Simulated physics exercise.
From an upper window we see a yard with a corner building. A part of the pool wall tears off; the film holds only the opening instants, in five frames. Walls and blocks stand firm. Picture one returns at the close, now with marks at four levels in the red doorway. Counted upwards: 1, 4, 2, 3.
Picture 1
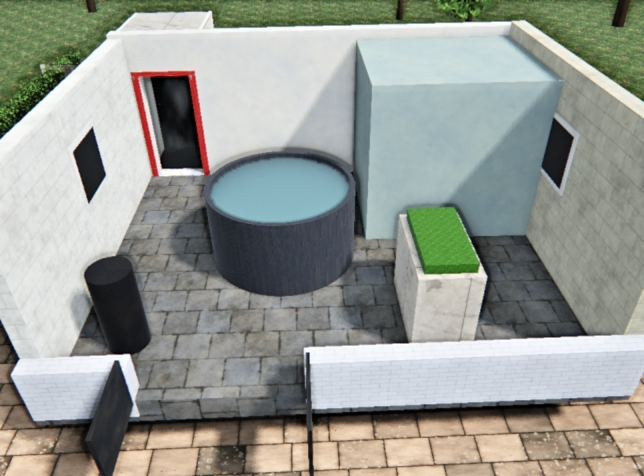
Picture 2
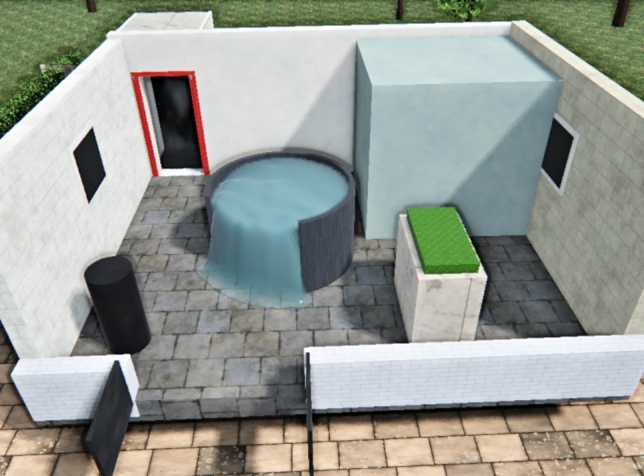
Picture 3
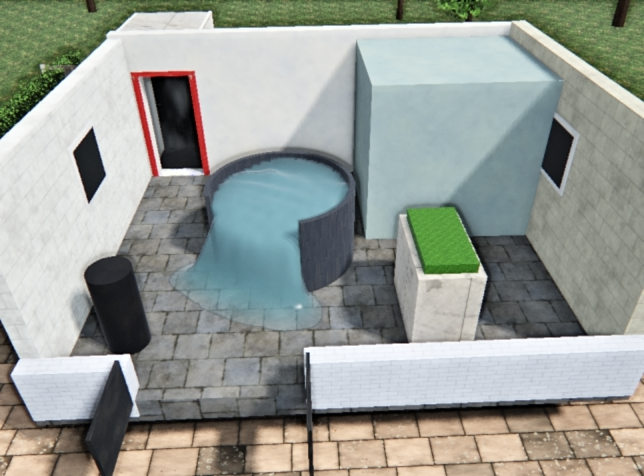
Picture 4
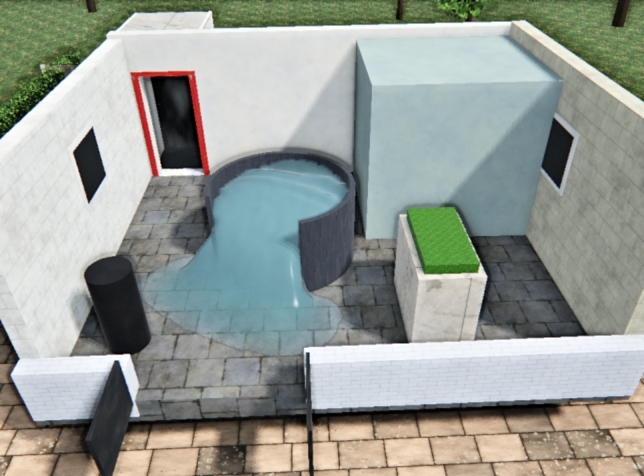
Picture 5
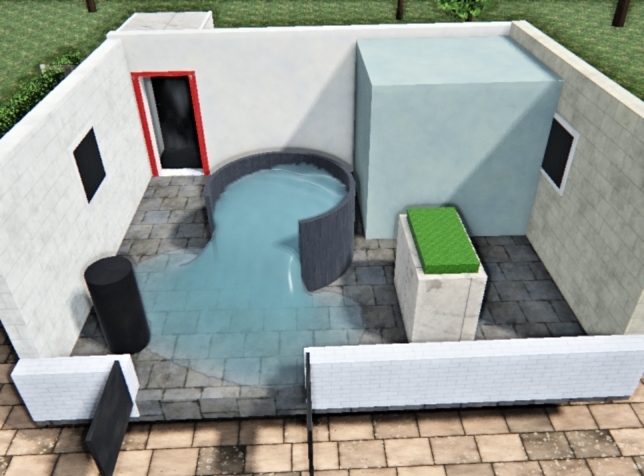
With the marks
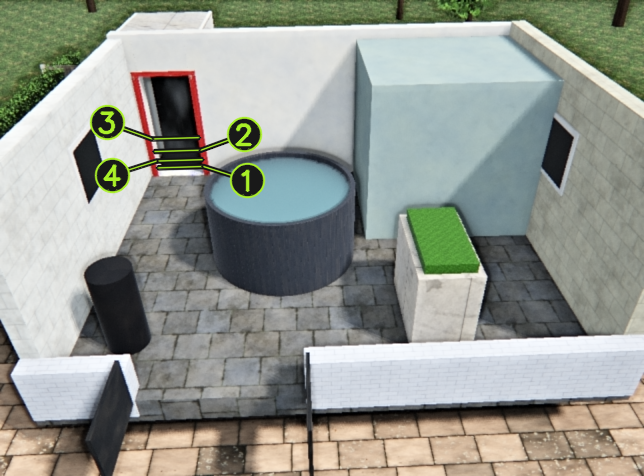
In a walled, paved yard with a pale blue corner building, the front left side of a round pool opened up, and water poured out and spread across the paving towards the front wall.
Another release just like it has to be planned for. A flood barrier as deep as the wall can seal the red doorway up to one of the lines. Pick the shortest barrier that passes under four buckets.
Take 1.
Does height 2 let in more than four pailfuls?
No, that is safe.
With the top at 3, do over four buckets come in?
No, not at all.
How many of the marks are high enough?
All four.
In lime, 1 at (180, 167); 2 at (177, 150); 3 at (175, 138); 4 at (179, 160); from the bottom up 1, 4, 2, 3.
If 1 is chosen, nothing gets over.
If 2 is chosen, nothing gets over.
If 3 is chosen, nothing gets over.
If 4 is chosen, nothing gets over.
